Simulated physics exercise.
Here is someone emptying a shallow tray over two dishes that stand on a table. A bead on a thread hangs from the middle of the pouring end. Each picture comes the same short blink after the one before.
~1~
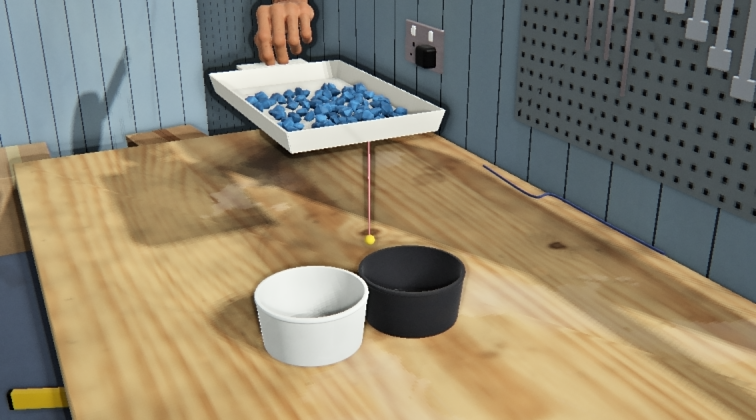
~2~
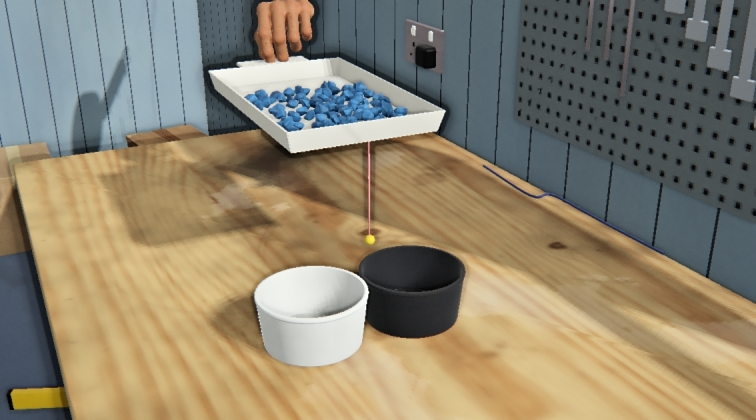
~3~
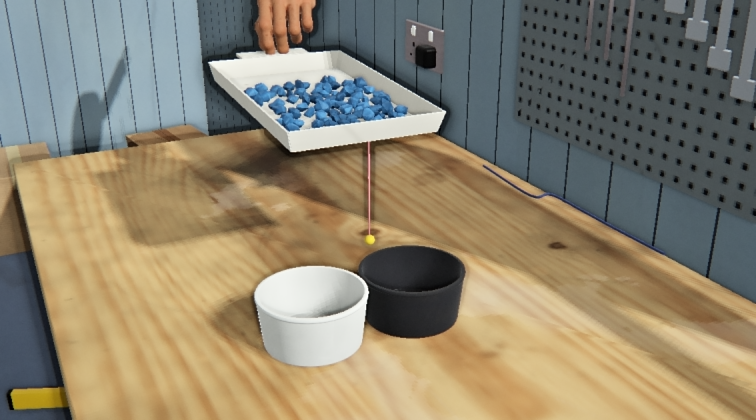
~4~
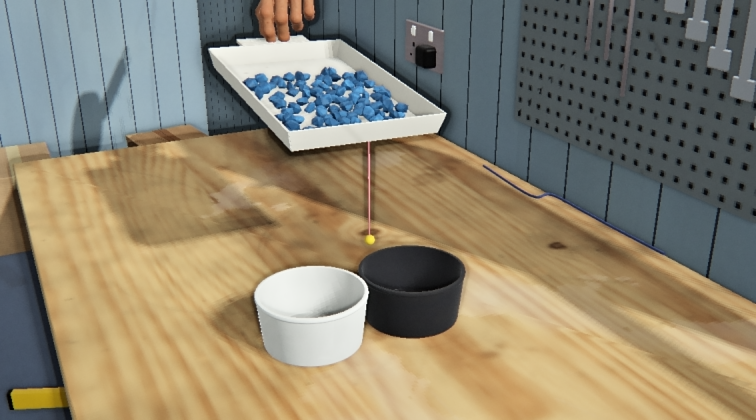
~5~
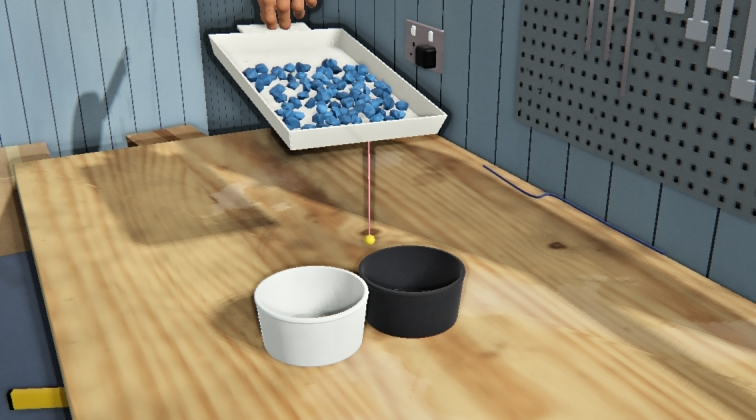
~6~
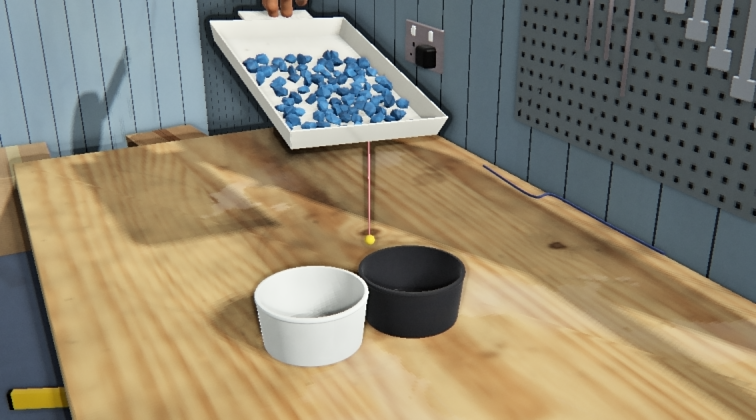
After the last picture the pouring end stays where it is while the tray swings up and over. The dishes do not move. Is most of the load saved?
Caught overall: Over half.
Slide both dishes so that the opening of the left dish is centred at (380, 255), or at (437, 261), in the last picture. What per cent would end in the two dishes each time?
Near 50 % and 80 %.
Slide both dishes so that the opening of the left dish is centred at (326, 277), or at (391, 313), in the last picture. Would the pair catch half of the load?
One: Over half. Two: Not half.
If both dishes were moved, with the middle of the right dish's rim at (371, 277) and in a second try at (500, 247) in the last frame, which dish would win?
First the right-hand dish, then the left one.
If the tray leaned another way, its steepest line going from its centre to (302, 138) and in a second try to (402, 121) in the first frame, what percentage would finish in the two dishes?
First some 80, then 20 per cent.
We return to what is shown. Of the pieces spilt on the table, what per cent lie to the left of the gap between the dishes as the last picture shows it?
About 0 per cent.
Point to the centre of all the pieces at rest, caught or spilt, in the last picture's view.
Around (421, 305).
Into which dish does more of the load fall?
It is the dish on the right.
Just after the last frame, tray tipped steeply; every one on the tray.
A moment on, tray tipped right over; roughly two thirds on the tray; roughly a quarter in the right dish; just a few outside both; about a tenth in the air.
Further on, tray tipped past a quarter turn; just a few in the left dish; roughly two thirds in the right dish; roughly a quarter outside both.
When it is over, tray tipped past a quarter turn; just a few in the left dish; roughly two thirds in the right dish; roughly a quarter outside both.
